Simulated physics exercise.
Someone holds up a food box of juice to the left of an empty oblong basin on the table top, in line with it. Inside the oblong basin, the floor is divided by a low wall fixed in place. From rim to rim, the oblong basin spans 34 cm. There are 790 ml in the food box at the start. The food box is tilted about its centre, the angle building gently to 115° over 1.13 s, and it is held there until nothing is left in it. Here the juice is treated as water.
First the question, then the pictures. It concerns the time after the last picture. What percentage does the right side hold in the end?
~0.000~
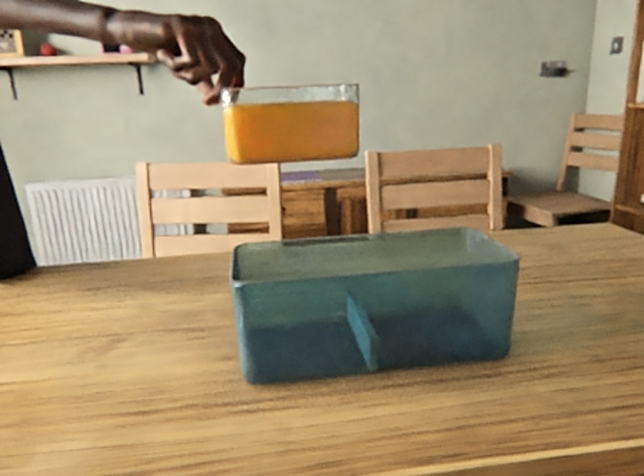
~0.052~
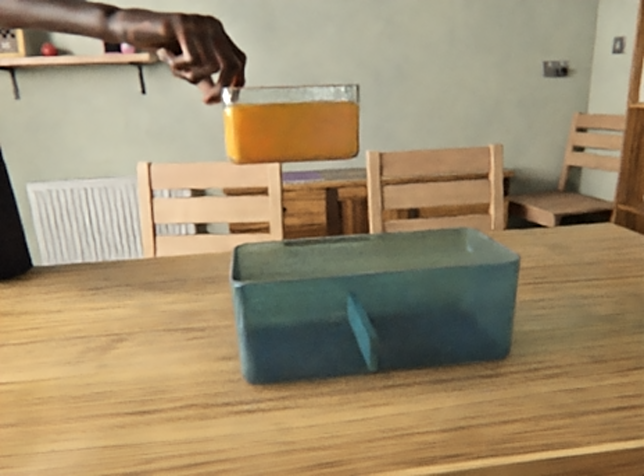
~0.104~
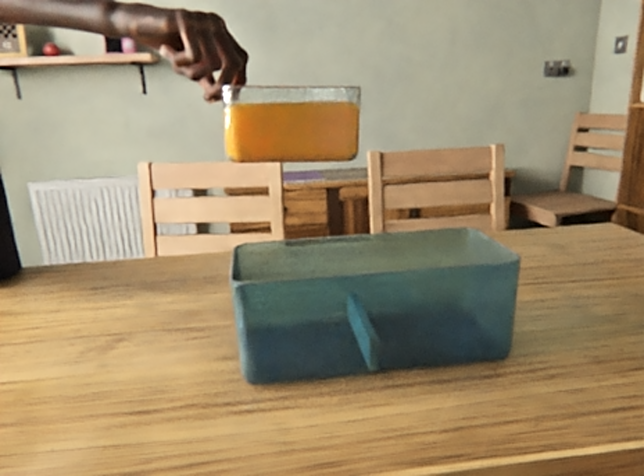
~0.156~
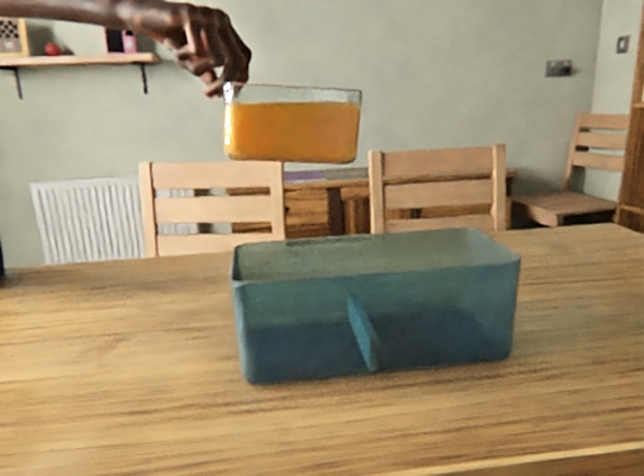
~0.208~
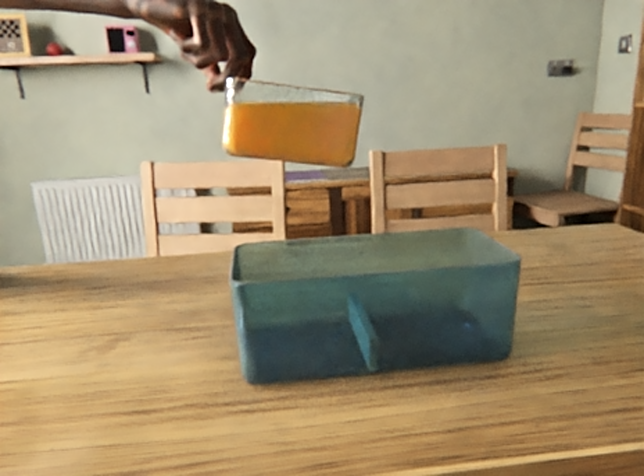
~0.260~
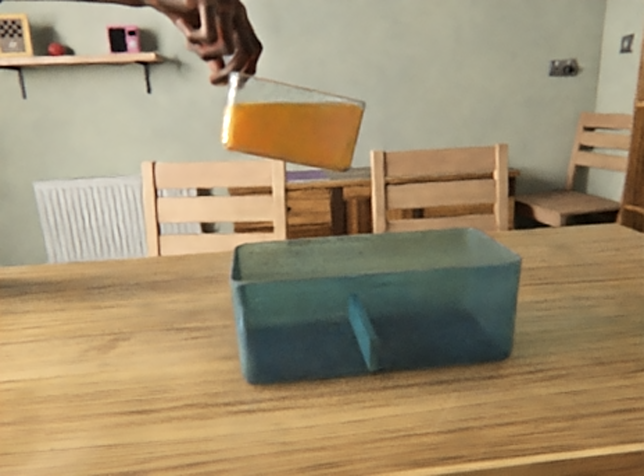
About 86 per cent.
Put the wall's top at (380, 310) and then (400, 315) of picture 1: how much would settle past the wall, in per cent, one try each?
I'd say 75 percent on the first go, 60 percent on the next.
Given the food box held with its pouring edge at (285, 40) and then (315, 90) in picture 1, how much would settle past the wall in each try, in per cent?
Some 60 and 70 per cent, in that order.
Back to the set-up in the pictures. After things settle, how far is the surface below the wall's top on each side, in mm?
The left side gives some 40 mm, the right side some 18 mm.
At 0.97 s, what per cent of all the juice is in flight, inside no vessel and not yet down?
Something like 8 per cent of the total.
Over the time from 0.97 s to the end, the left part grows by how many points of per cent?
Roughly 7 percent.
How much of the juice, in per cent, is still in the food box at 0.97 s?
Close to 7 percent of the whole amount.
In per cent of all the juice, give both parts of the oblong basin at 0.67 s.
Around 0 on the left side and 16 on the right side.
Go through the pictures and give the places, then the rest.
It leans 0°; its right rim is at (352, 87); the juice meets the walls at (227, 106) and (350, 102); the oblong basin's rim runs from (233, 264) to (495, 243); the wall's top is at (361, 313), in the first picture.
It leans 1°; its right rim is at (352, 87); the juice meets the walls at (227, 107) and (350, 102), in the second picture.
It leans 2°; its right rim is at (353, 89); the juice meets the walls at (228, 106) and (350, 102), in the third picture.
It leans 5°; its right rim is at (355, 93); the juice meets the walls at (229, 106) and (352, 103), in the fourth picture.
It leans 9°; its right rim is at (357, 97); the juice meets the walls at (229, 106) and (353, 104), in the fifth picture.
It leans 14°; its right rim is at (358, 103); the juice meets the walls at (229, 106) and (355, 104), in the sixth picture.
By 0.67 s the tilt is 74° and 44 per cent is still to pour, 0 is left of the wall and 17 right of it.
By 0.97 s the tilt is 110° and 7 per cent is still to pour, 6 is left of the wall and 79 right of it.
By 1.29 s the tilt is 115° and 0 per cent is still to pour, 13 is left of the wall and 86 right of it.
By 1.63 s the tilt is 115° and 0 per cent is still to pour, 13 is left of the wall and 86 right of it.
At rest 13 per cent lies left of the wall, 86 right of it and 1 outside.
